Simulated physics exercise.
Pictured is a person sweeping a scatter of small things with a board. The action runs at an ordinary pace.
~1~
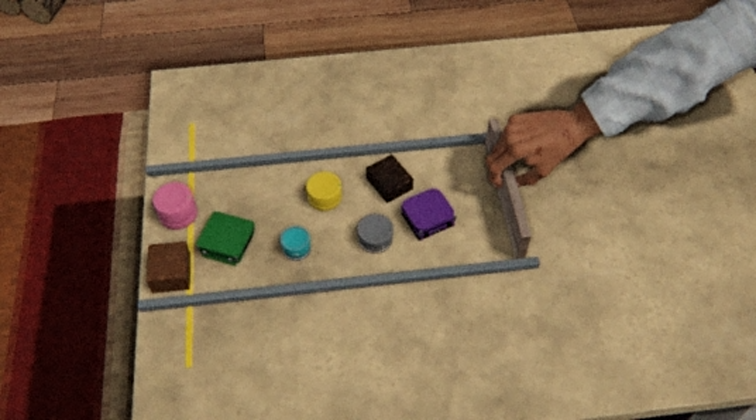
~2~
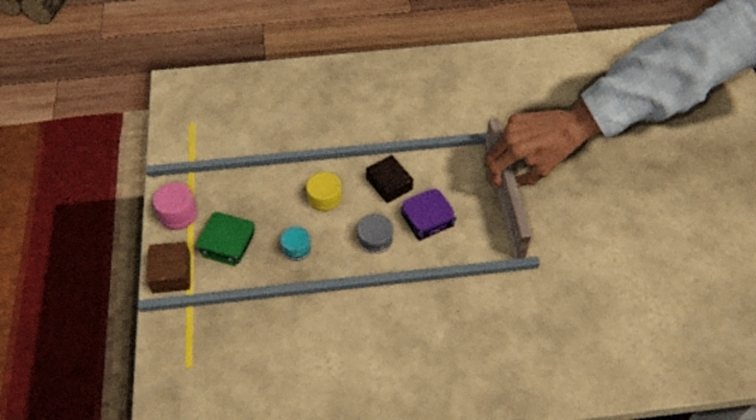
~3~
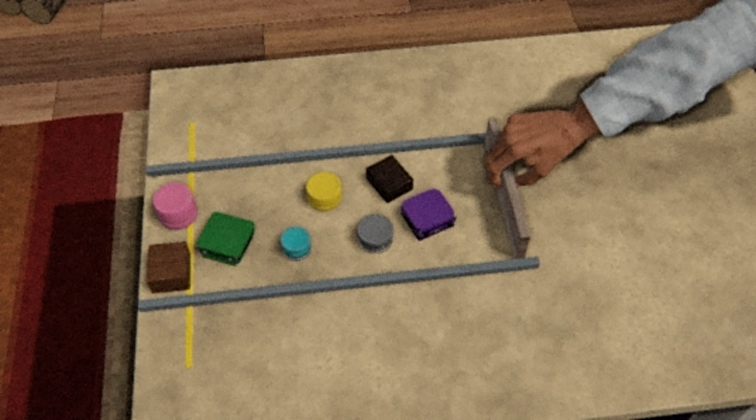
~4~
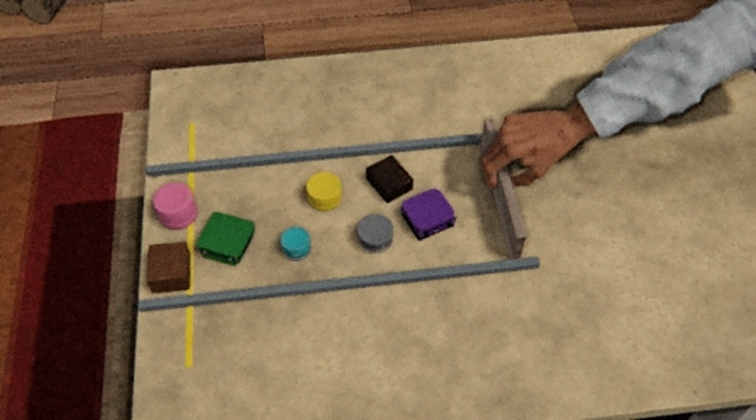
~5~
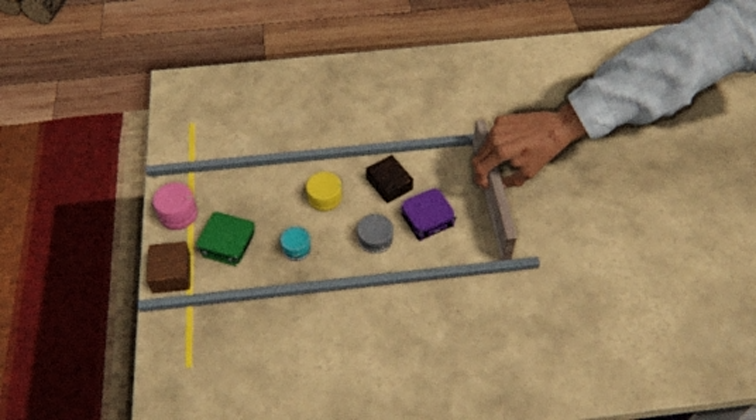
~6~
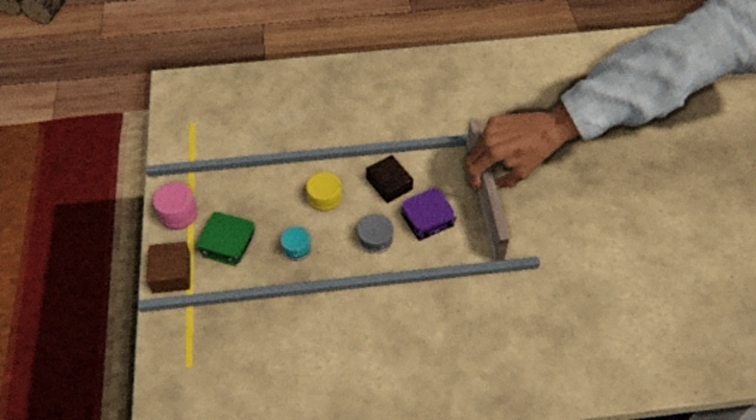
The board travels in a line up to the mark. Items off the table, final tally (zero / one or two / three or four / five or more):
Final tally: Three or four.
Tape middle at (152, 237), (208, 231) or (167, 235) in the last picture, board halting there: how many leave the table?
Per try: 8; 3; 5.
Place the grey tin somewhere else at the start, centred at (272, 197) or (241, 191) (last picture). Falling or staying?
Well, place by place the object does not stay and then does not stay.
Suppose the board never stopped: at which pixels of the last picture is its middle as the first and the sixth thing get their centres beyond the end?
For the first, roughly (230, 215); for the next, roughly (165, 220).
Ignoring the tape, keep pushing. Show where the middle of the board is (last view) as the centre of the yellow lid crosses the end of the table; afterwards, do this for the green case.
Yellow lid over the end: About (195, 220). Green case over the end: About (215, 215).
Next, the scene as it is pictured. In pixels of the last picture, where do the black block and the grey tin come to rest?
Final positions: Near (174, 195); near (171, 266).
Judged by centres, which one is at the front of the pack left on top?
I'd say the turquoise pot.
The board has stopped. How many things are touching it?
Tally at the end: 3.
Soon after, none off yet; brown block at rest near (169, 267); pink lid at rest near (176, 206); green case at rest near (227, 239).
In the end, the number that fall off is three or four; gone, yellow lid, green case, pink lid and brown block.
